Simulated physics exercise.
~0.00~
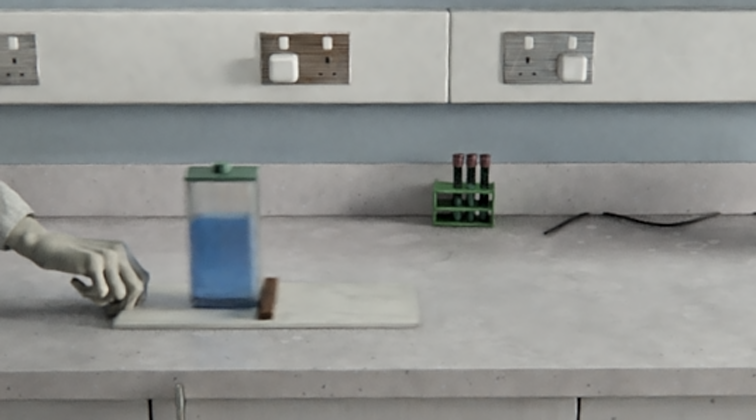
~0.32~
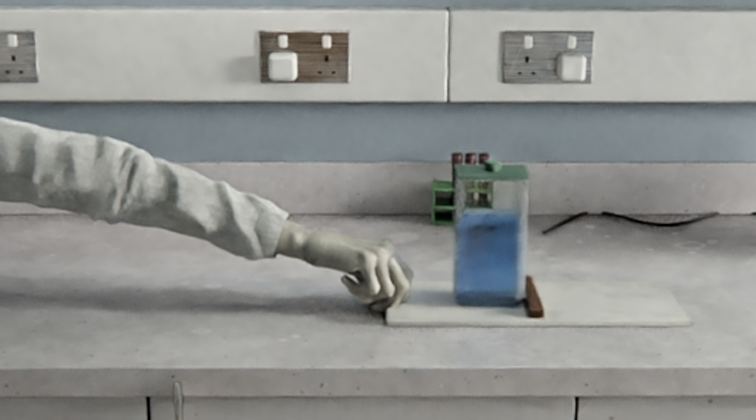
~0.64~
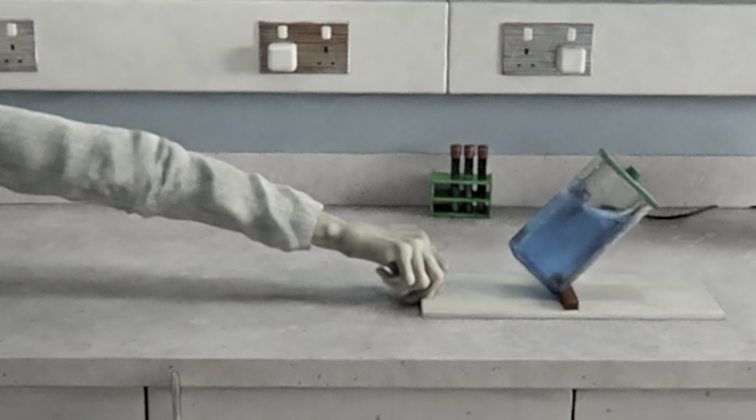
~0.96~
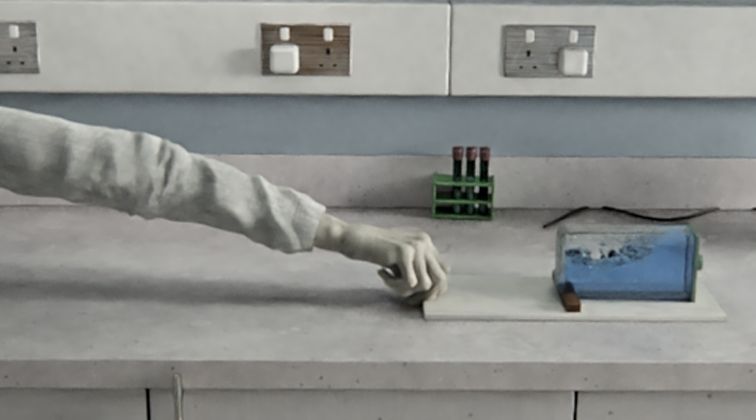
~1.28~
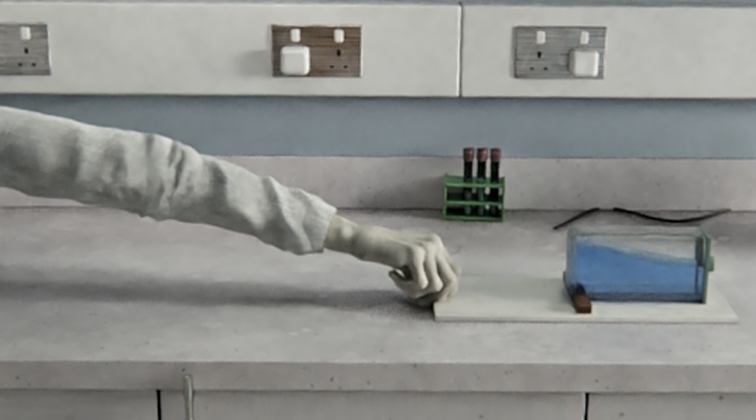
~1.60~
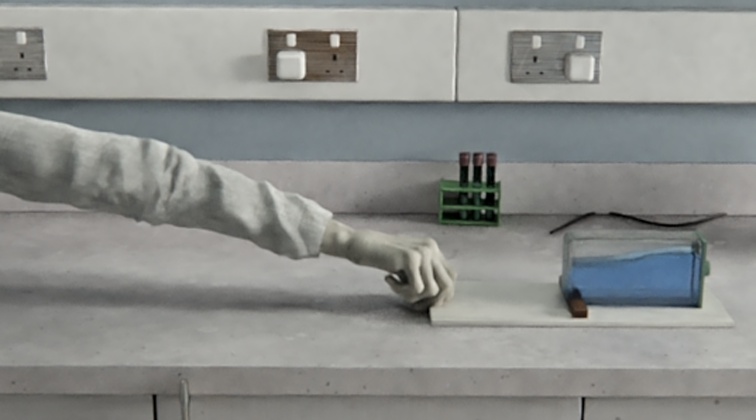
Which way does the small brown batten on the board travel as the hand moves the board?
The batten travels to the right, carried along with the board.
At the start, a hand reaches in from the left and holds the edge of a pale board on a lab bench, with a clear, green-capped flask of blue liquid standing upright beside a small brown batten. The hand pushes the board to the right, carrying the flask and batten past a green rack of dark tubes. As the board comes to a stop, the flask tips to the right over the batten. It falls onto its side, and the blue liquid sloshes inside. At the end, the flask lies on the board with its cap pointing right, while the hand stays at the board's left edge.
